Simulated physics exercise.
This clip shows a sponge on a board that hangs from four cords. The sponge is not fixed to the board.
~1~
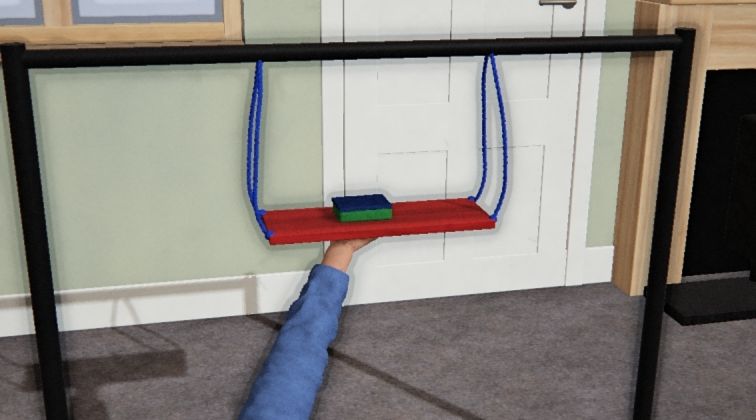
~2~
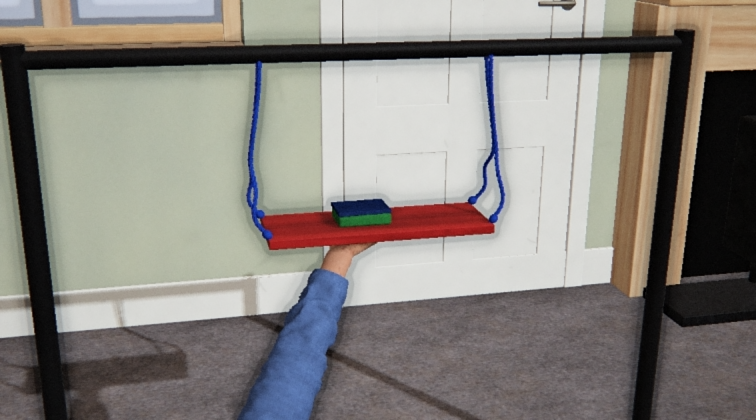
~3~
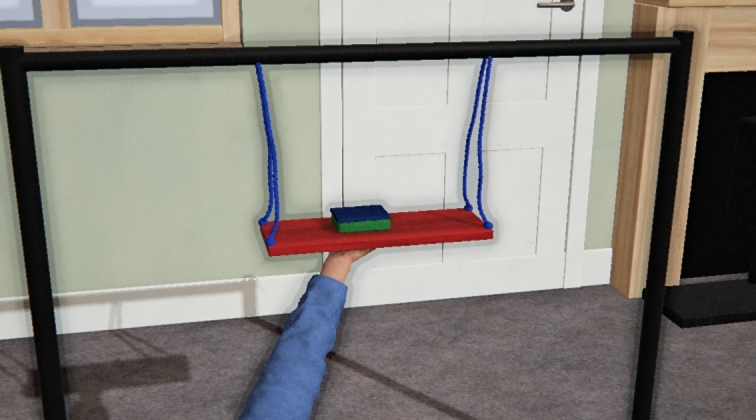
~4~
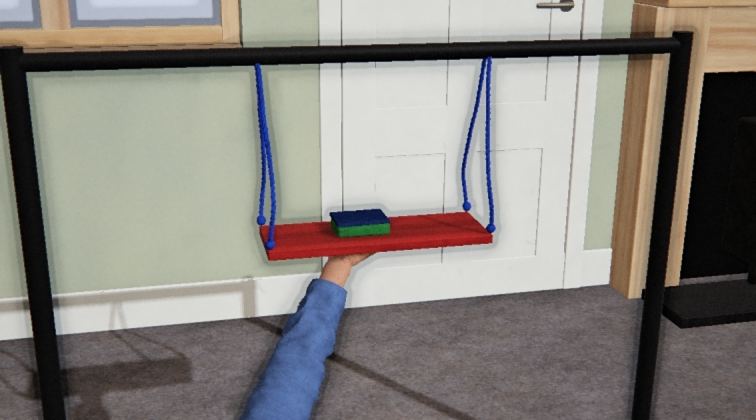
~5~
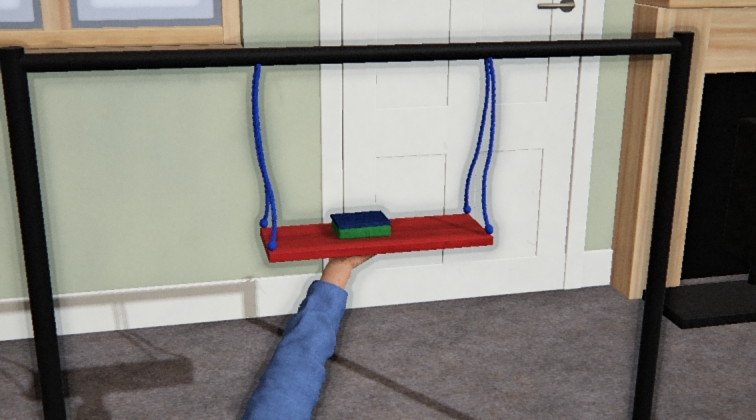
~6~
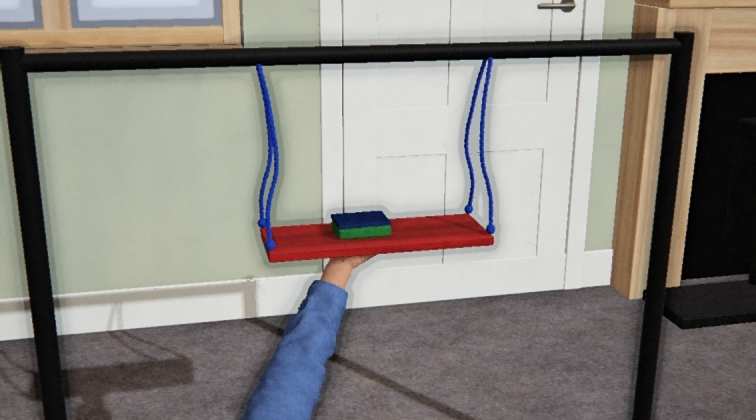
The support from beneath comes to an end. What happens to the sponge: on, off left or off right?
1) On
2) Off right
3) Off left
The answer is 1.
Then, 0.54 s on from there, board level; sponge on the board near (361, 227).
Then, 1.14 s on from there, board level; sponge on the board near (361, 228).
In the end, board level; sponge on the board near (361, 228). The sponge stays on the board.
